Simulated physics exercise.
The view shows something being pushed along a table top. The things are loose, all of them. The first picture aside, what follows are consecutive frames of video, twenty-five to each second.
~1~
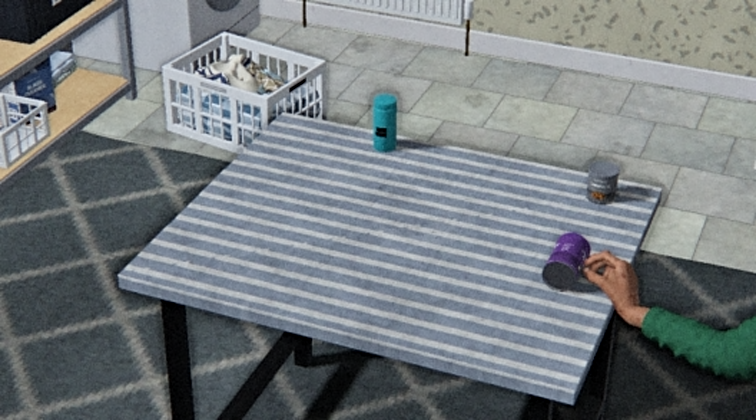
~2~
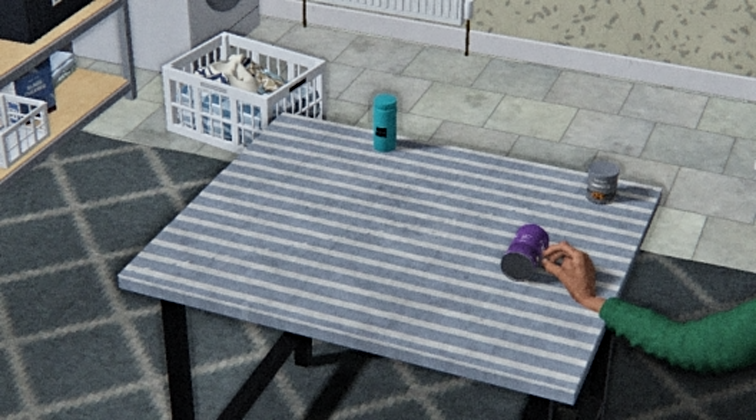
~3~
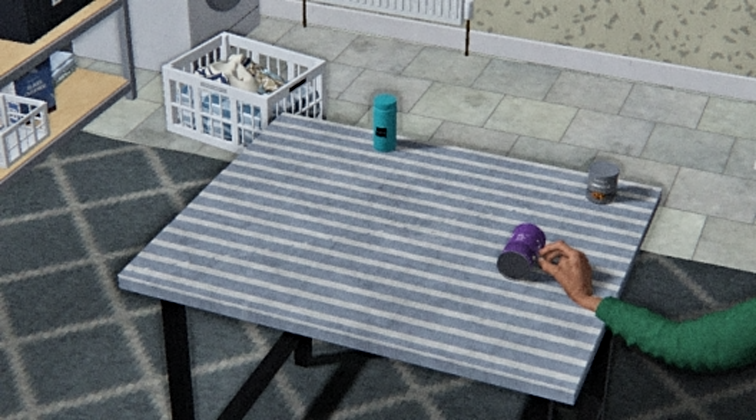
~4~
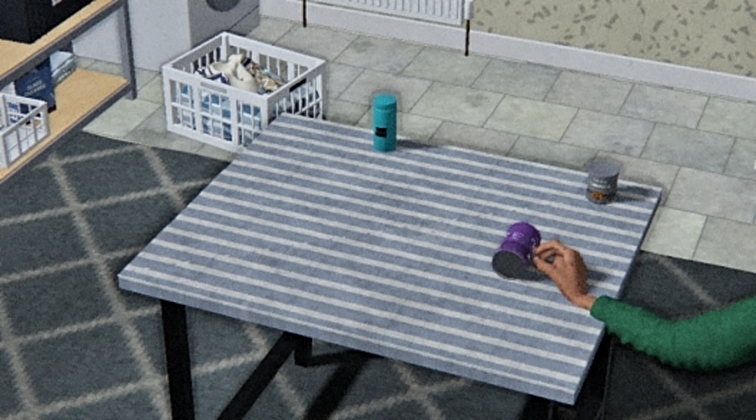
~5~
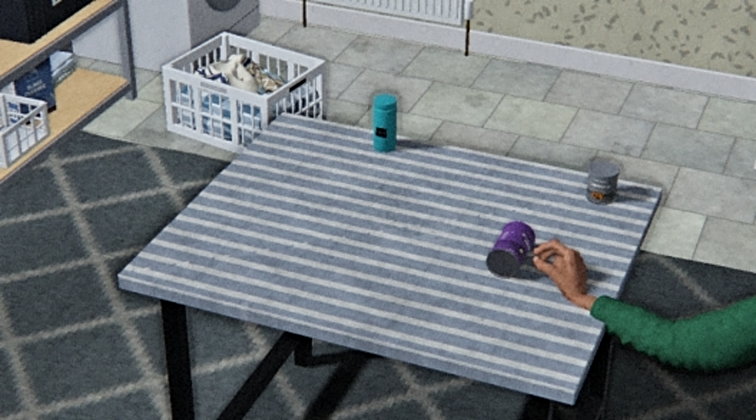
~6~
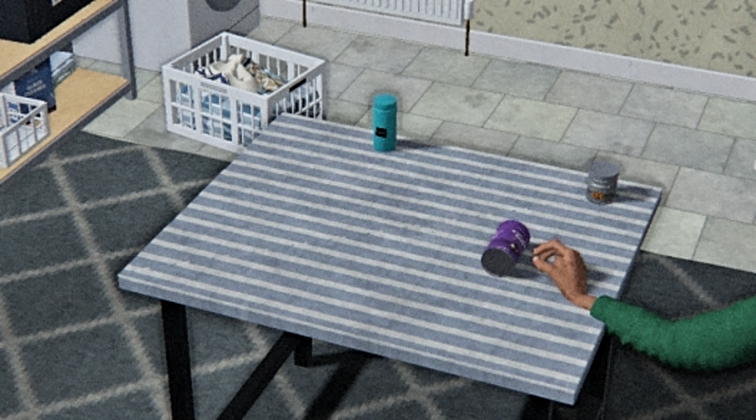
On a striped table top, a hand in a green sleeve pushing a purple tin leftward, the tin then edging slightly beyond the fingertips.
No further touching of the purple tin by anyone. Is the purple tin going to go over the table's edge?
It is left on the table.
Then, 0.10 s past the last view, purple tin displaced about its own width near (494, 246).
Then, 0.30 s past the last view, purple tin displaced about its own width near (478, 243).
Then, 0.70 s past the last view, purple tin displaced about its own width near (470, 241).
Finally, moved from the start, purple tin. Final places as the last picture's camera would see them, purple tin near (470, 241).
